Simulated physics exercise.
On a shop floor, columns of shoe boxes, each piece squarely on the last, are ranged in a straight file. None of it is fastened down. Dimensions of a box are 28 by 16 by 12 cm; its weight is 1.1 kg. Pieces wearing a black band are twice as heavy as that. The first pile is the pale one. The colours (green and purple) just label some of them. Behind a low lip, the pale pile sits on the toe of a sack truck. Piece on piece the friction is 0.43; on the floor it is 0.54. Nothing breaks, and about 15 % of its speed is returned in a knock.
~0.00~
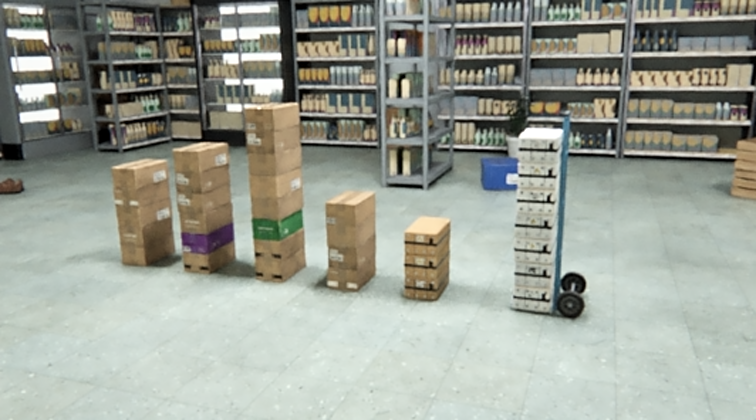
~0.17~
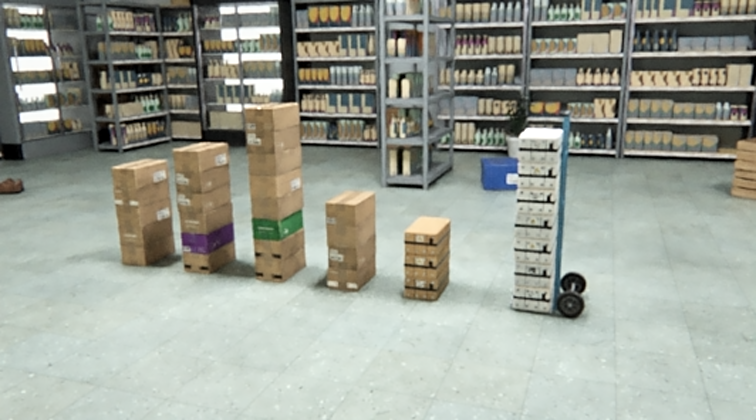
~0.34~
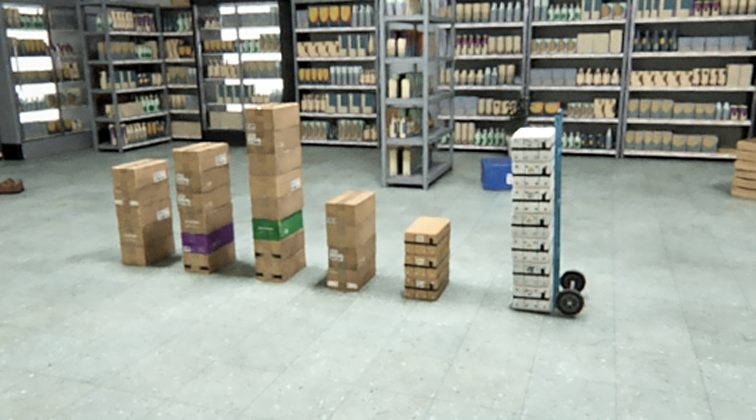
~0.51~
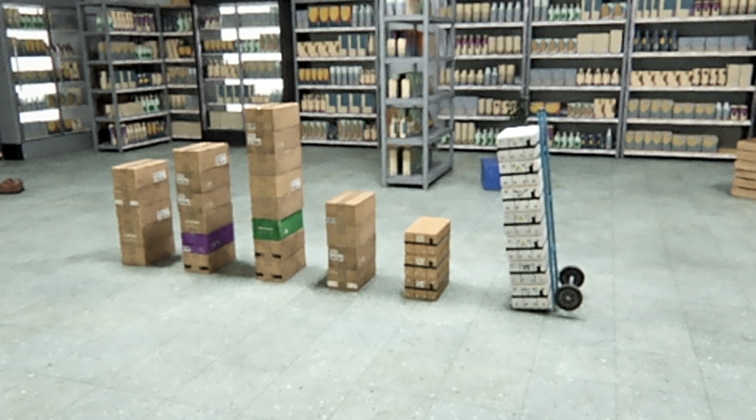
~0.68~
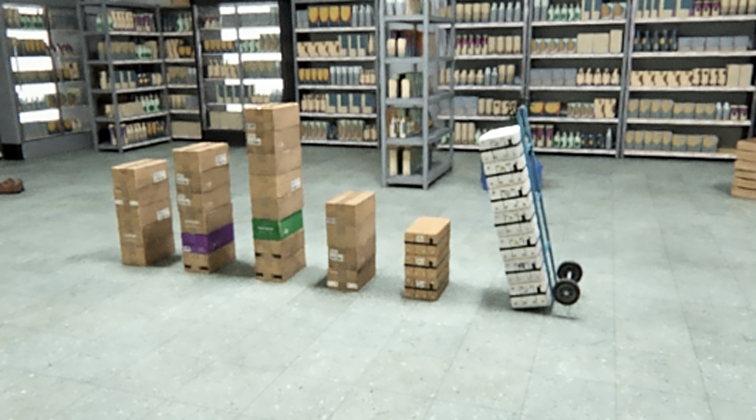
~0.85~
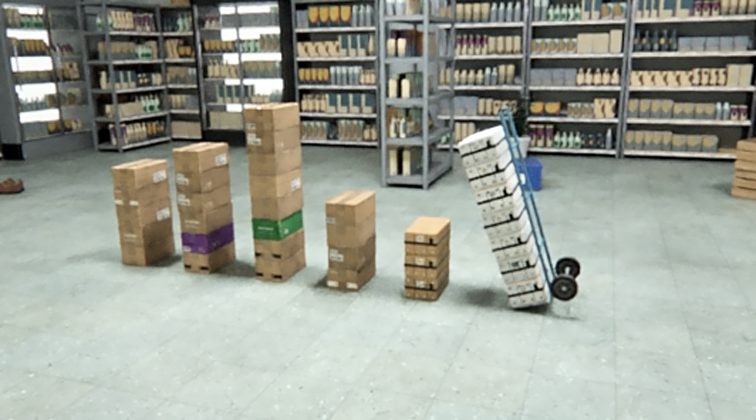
A tall stack of pale boxes on a hand truck leans left toward the still brown stacks.
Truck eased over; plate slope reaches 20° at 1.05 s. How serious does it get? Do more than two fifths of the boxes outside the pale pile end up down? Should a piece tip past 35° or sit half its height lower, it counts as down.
No, under two fifths do.
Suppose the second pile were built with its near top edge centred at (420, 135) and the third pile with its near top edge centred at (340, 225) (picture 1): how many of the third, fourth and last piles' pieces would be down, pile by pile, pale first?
Counts down - third: 3; fourth: 7; last: 5.
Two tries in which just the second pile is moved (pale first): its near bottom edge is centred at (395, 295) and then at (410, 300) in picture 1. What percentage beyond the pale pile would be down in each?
In order, 20 then 0 per cent.
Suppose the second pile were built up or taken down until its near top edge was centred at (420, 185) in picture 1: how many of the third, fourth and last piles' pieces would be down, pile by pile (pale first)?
Then third 0, fourth 0, last 0.
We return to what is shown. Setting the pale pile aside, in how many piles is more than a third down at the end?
That would be 1 of them.
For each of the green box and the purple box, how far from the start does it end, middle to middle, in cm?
Green ends up 0 cm away; purple ends up 0 cm away.
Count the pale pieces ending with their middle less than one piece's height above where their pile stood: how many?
Count: 4.
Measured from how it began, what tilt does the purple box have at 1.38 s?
About 0°.
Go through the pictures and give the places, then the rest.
In the first picture (we follow the side turned to the camera), truck frame (564, 158) 0° forward; purple box (221, 238); green box (266, 230); no other piece has moved.
The second picture shows truck frame (563, 157) 0° forward; purple box (221, 238).
The third picture shows truck frame (557, 156) 2° forward; purple box (221, 238).
The fourth picture shows truck frame (542, 152) 7° forward, top of the pale pile leaning 7°; green box (266, 230); no other piece has moved.
The fifth picture shows truck frame (526, 150) 13° forward, top of the pale pile leaning 13°; green box (266, 230); no other piece has moved.
The sixth picture shows truck frame (511, 150) 17° forward, top of the pale pile leaning 20°; green box (266, 230); purple box (221, 238); no other piece has moved.
Around 0.98 s, 0 of the pale pile down; none of the 26 other boxes down.
Around 1.18 s, 7 of the pale pile down; none of the 26 other boxes down.
Around 1.38 s, 7 of the pale pile down; none of the 26 other boxes down, 6 disturbed.
Around 1.84 s, 7 of the pale pile down; 2 of the 26 other boxes down; green box displaced 15 mm.
Finally (3.0 s), 7 of the pale pile down; 2 of the 26 other boxes down; green box displaced 15 mm; purple box unmoved. That is 8 per cent. Seen by the last camera, middles, green box near (276, 223), purple box near (209, 236).
